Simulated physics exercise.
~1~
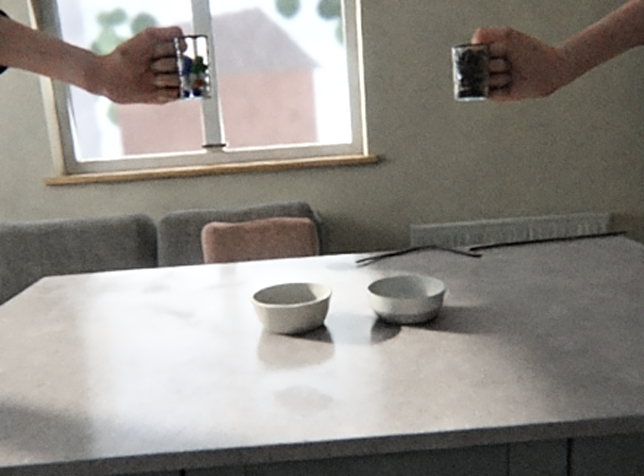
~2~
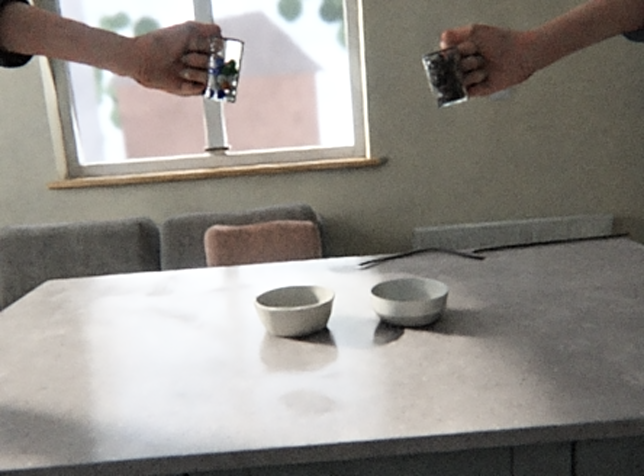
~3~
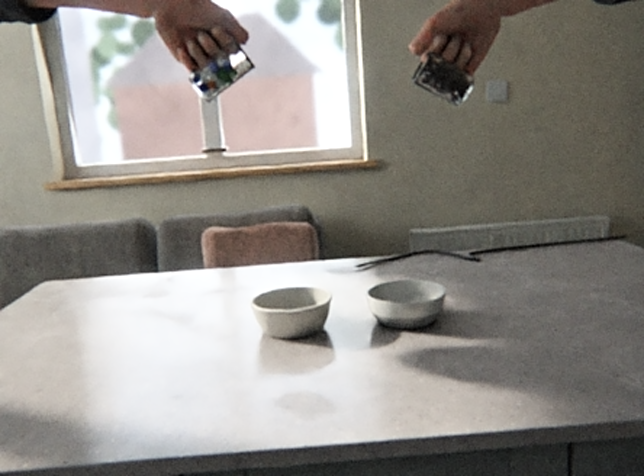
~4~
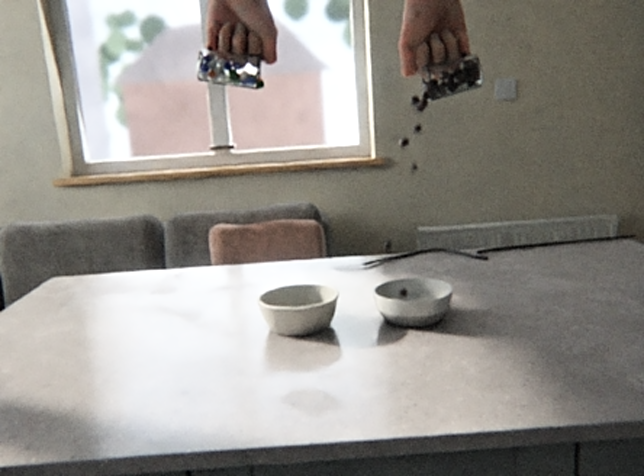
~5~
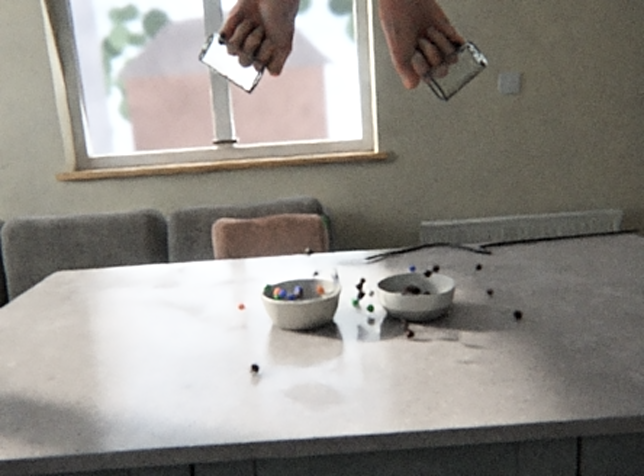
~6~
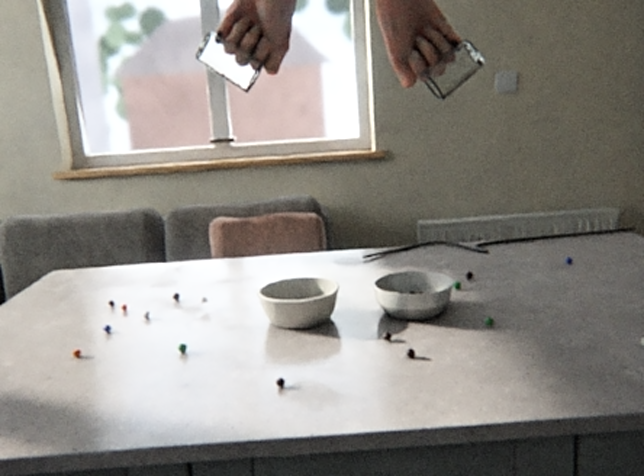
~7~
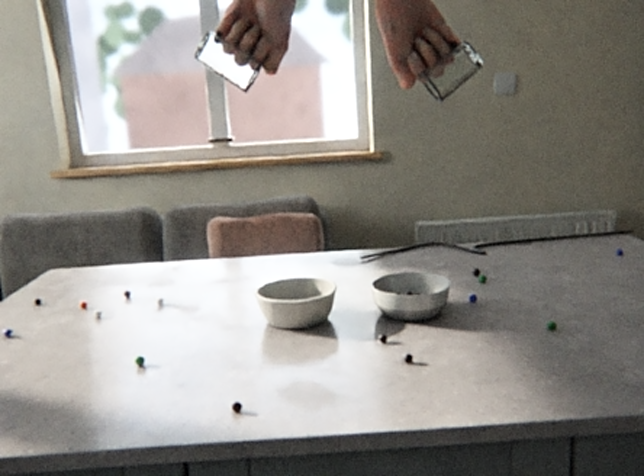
Two hands tipping glass cups of small colourful and dark balls over two bowls, with many balls scattering across the table.
